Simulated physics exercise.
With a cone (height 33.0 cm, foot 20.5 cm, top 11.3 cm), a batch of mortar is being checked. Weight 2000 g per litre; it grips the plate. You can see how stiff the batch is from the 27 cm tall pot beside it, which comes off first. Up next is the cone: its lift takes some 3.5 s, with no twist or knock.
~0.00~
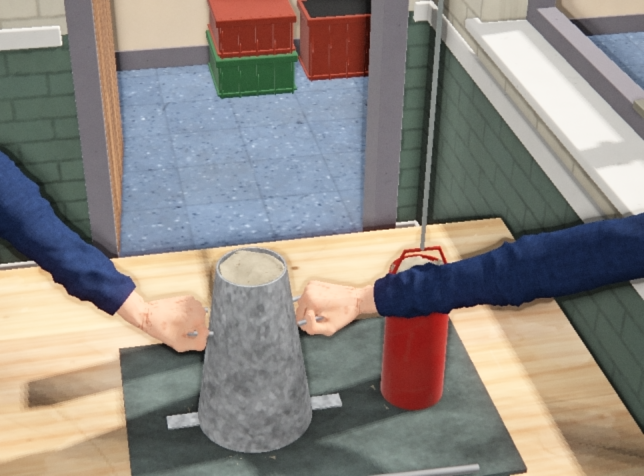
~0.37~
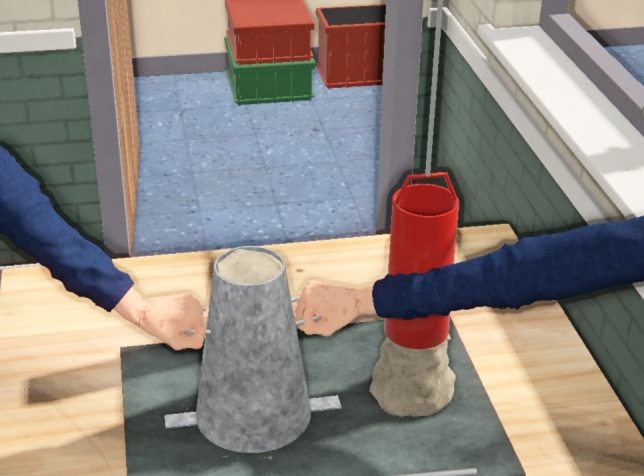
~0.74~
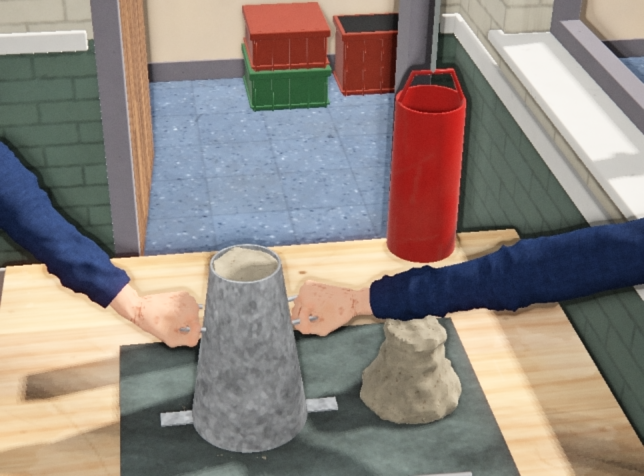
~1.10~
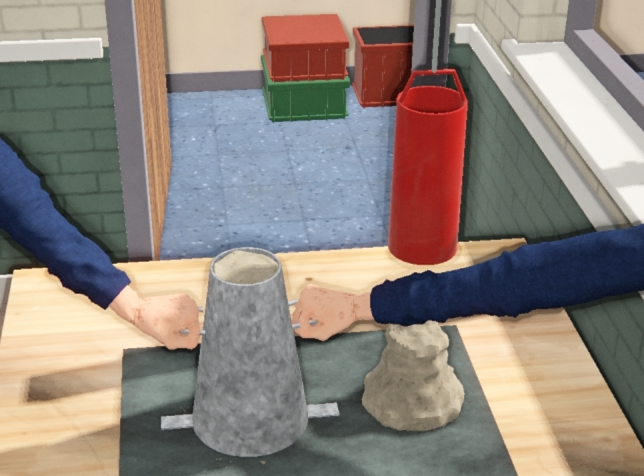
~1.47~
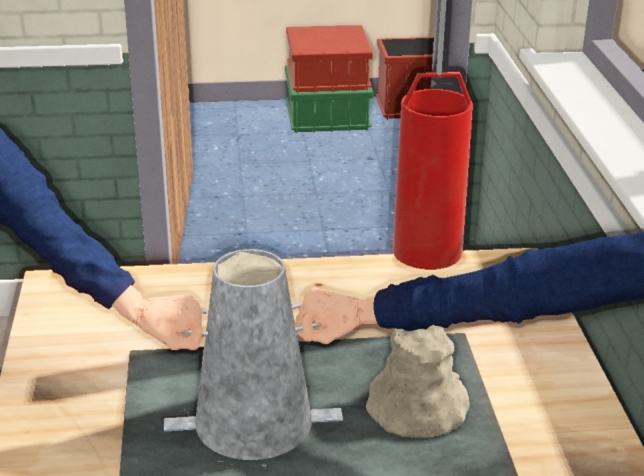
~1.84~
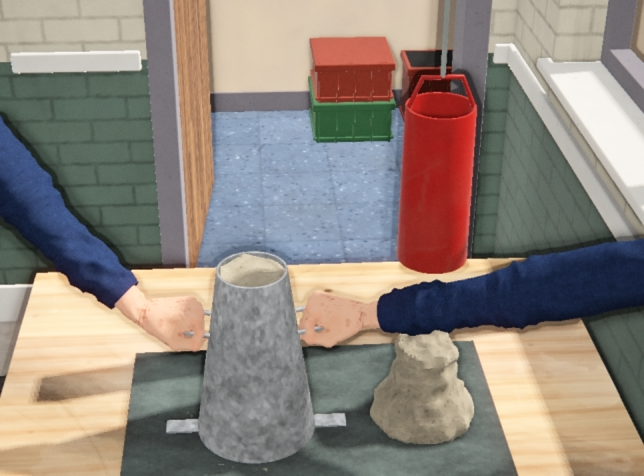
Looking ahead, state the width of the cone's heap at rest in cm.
Estimate: Roughly 26 cm.
By 2.7 s, the cone is up 7.5 cm; the mortar has come down 6.1 cm to 27 cm and is 24 cm wide.
By 3.6 s, the cone is up 21 cm; the mortar has come down 8.8 cm to 24 cm and is 26 cm wide.
By 4.5 s, the cone is up 34 cm; the mortar has come down 8.9 cm to 24 cm and is 26 cm wide.
By 5.5 s, the cone is clear; the mortar has come down 9.0 cm to 24 cm and is 26 cm wide.
By 6.1 s, at rest, the cone is clear; the mortar has come down 9.0 cm to 24 cm and is 27 cm wide.
